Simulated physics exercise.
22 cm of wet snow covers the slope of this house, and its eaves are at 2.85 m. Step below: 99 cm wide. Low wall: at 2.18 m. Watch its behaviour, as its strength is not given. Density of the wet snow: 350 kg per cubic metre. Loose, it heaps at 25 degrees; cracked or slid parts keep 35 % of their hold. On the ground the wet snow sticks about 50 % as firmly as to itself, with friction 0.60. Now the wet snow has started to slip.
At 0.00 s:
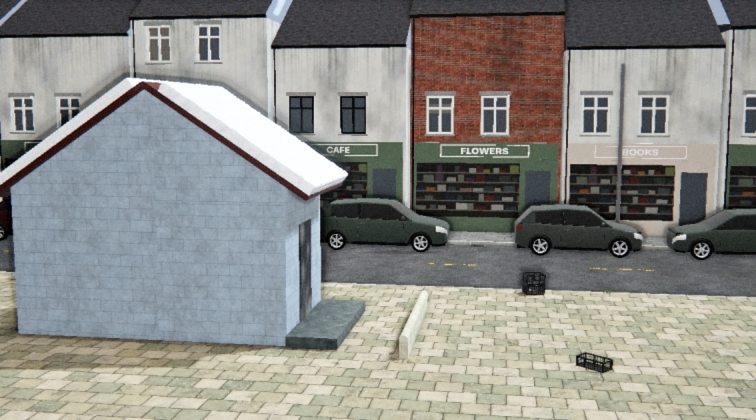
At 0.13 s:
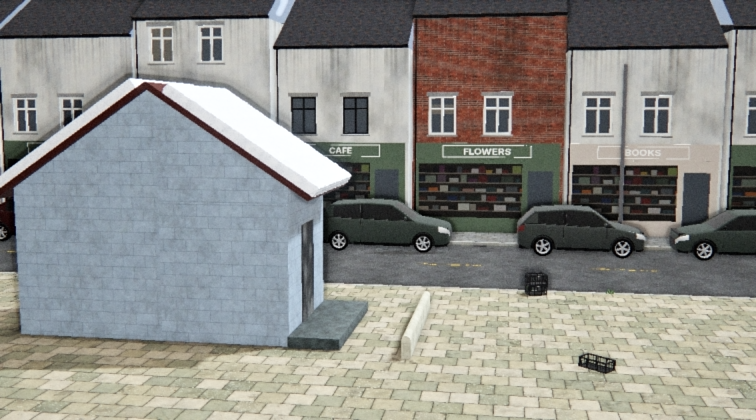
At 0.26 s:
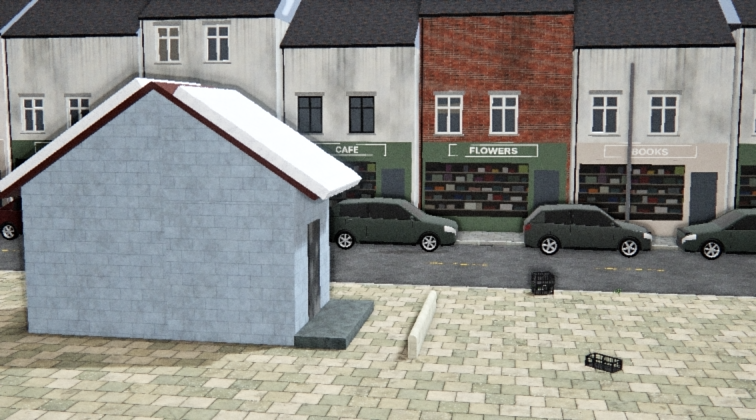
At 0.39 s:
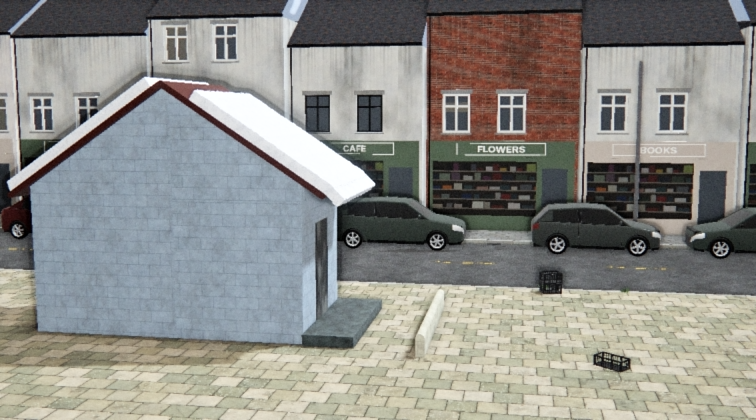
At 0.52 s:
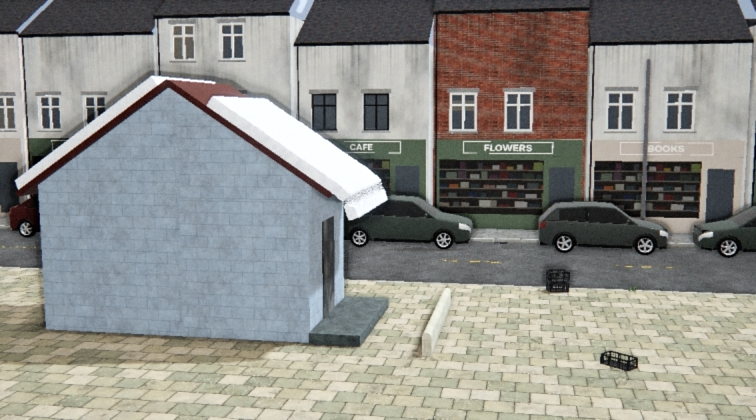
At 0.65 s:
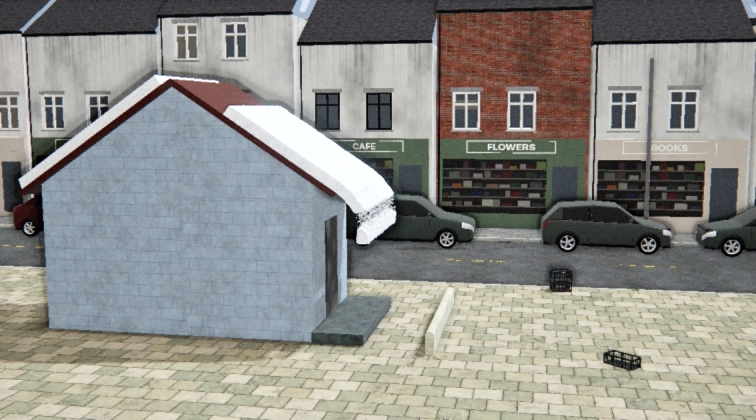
The clip opens on a small blue-grey building with a white layer of wet snow on its roof, facing parked cars and a row of shops. The snow slides slowly down the right slope, baring dark red roof near the ridge, then its overhanging edge bends downward and cracks beyond the eaves.
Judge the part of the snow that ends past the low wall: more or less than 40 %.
You should expect a figure exceeding 40 per cent.
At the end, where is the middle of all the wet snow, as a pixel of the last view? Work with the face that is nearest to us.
I'd place it around (468, 346).
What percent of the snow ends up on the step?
It comes to roughly 0 %.
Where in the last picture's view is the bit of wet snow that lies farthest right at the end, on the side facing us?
Near (670, 361).
After 1.08 s, 48 % is still on the roof and 0 % is past the low wall.
After 1.59 s, none is still on the roof and 42 % is past the low wall.
After 2.09 s, none is still on the roof and 50 % is past the low wall.
After 2.60 s, none is still on the roof and 50 % is past the low wall.
After 3.40 s, none is still on the roof and 50 % is past the low wall.
